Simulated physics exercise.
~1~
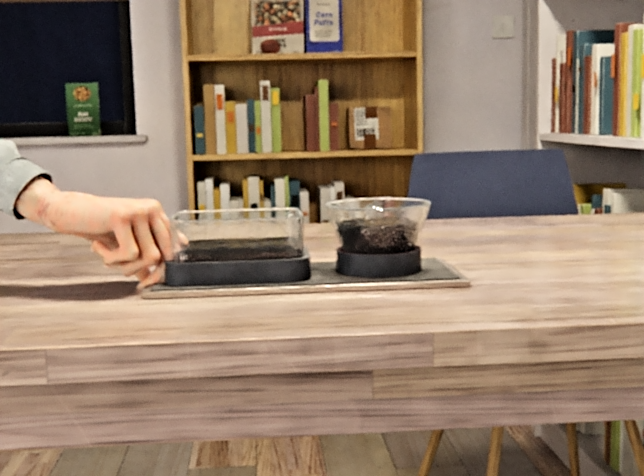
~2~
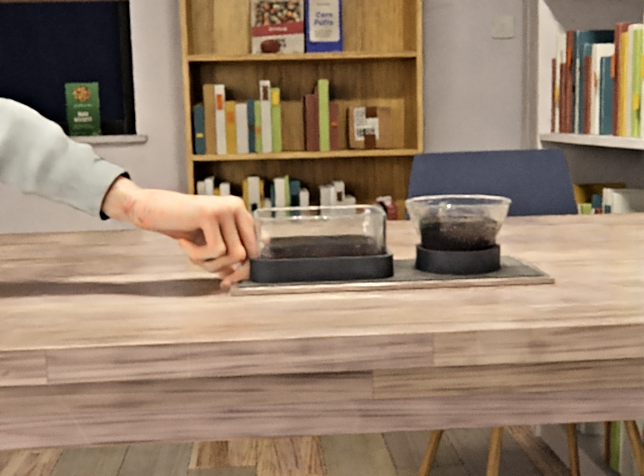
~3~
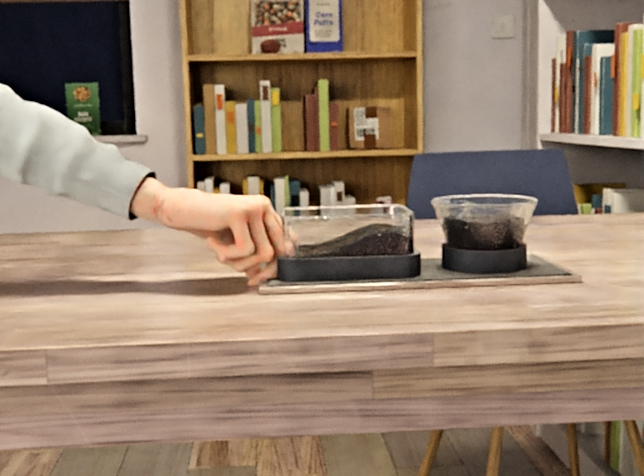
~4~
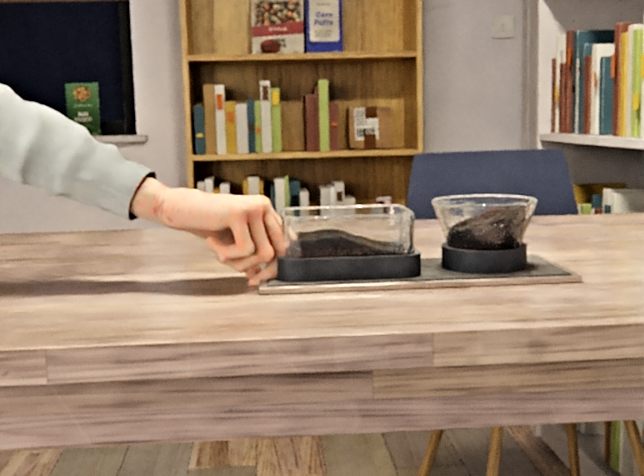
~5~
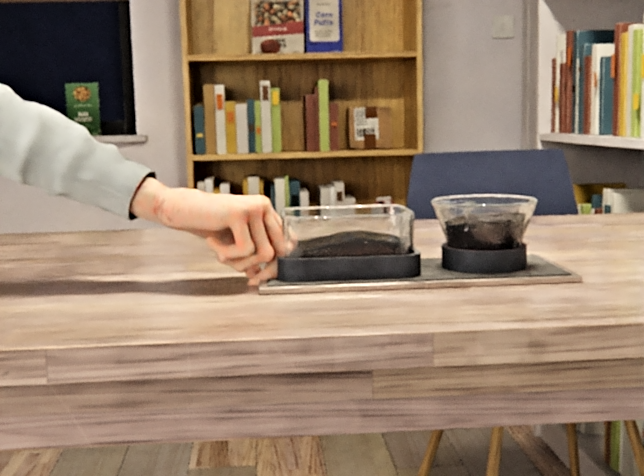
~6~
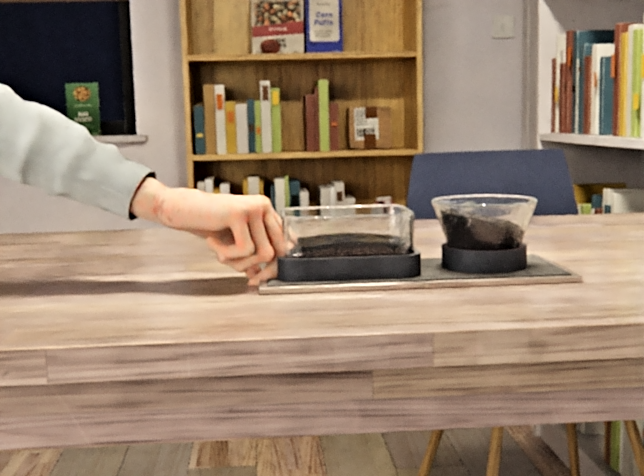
A dark gray tray carrying two clear glass containers of dark liquid, a long tub on the left and a rounder cup on the right, sits in black holders on a pale wooden table. Seen from a still, level view, the room behind has a wooden bookshelf, a navy chair and white shelving. A hand in a light gray sleeve grips the tray's left end and slides it right. The tray stops, and the liquid heaps up and tilts inside both containers. It rocks back and forth while the hand keeps hold, and the tub does not spill.
